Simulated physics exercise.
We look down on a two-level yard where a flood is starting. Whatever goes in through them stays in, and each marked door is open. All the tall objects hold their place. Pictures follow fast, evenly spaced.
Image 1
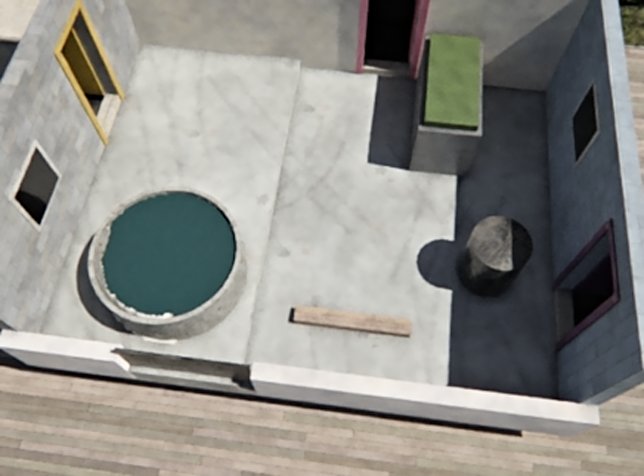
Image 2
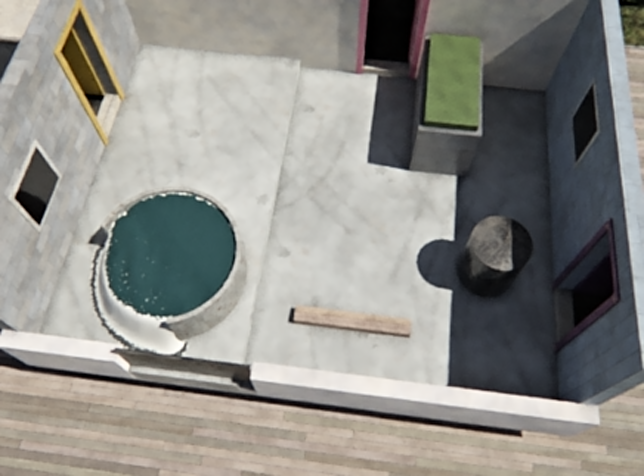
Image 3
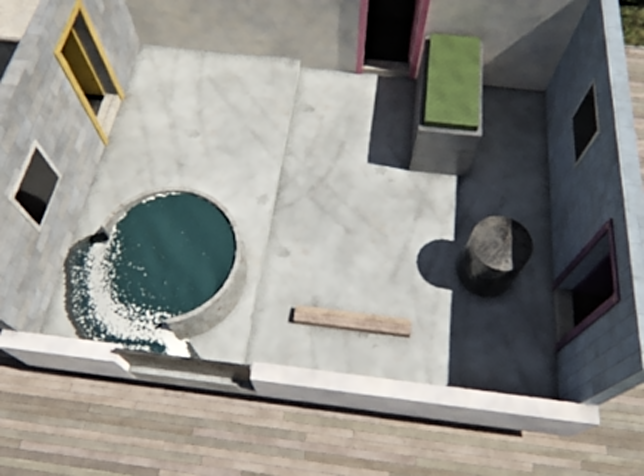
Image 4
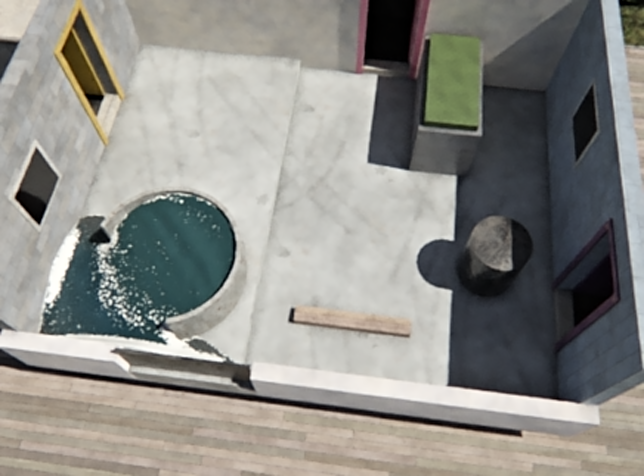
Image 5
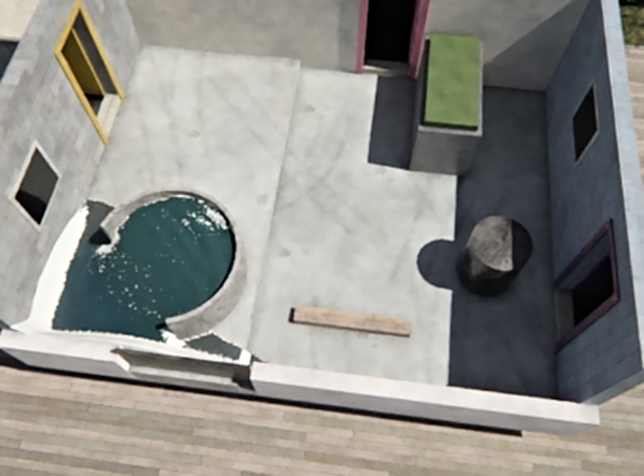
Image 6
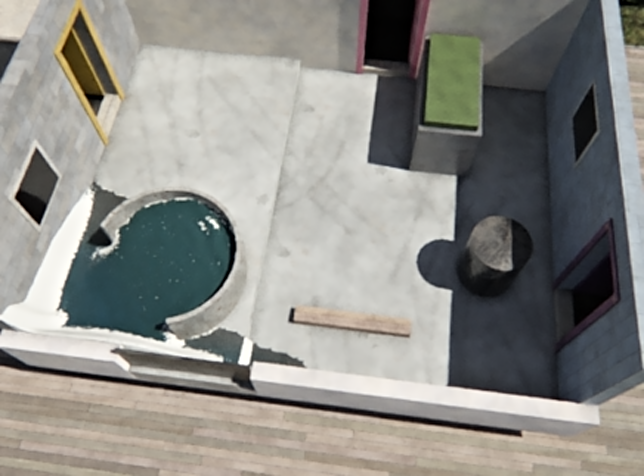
In a walled yard seen from above, water bursts through a round pool's lower-left side and spreads along the near wall.
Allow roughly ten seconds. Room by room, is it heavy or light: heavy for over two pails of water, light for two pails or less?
I predict the purple door will remain at two buckets or below; I predict the yellow door will remain at two buckets or below; I predict the pink door will remain at two buckets or below.
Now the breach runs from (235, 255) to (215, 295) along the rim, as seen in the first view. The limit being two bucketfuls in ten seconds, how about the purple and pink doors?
Note: Purple door crosses the line, pink door misses the line.
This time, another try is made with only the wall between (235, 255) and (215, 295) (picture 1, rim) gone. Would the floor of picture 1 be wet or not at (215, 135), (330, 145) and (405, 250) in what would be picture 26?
Respectively: Parched, parched and drenched.
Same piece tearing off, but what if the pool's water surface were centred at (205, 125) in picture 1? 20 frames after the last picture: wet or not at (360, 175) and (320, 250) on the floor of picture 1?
In that order: Clear, wet.
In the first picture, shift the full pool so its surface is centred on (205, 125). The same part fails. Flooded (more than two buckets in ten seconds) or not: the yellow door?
Yellow exceeds the limit.
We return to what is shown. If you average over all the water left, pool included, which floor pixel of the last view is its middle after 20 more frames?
Roughly (191, 237).
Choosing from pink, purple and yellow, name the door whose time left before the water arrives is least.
From the pictures, my answer is the yellow one.
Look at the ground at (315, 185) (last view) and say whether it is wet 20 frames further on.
By then I'd expect it to be not yet wet.
A moment on, water covers 20 % of the floor; the purple door not reached, the yellow door wet at the sill, nothing in, the pink door not reached.
Next, water covers 30 % of the floor; the purple door not reached, the yellow door wet at the sill, nothing in, the pink door not reached.
Then, water covers 50 % of the floor; the purple door wet at the sill, nothing in, the yellow door wet at the sill, nothing in, the pink door not reached.
Later, water covers 75 % of the floor; the purple door wet at the sill, nothing in, the yellow door wet at the sill, nothing in, the pink door wet at the sill, nothing in.
In the end, water covers 95 % of the floor; the purple door wet at the sill, nothing in, the yellow door wet at the sill, nothing in, the pink door wet at the sill, nothing in.
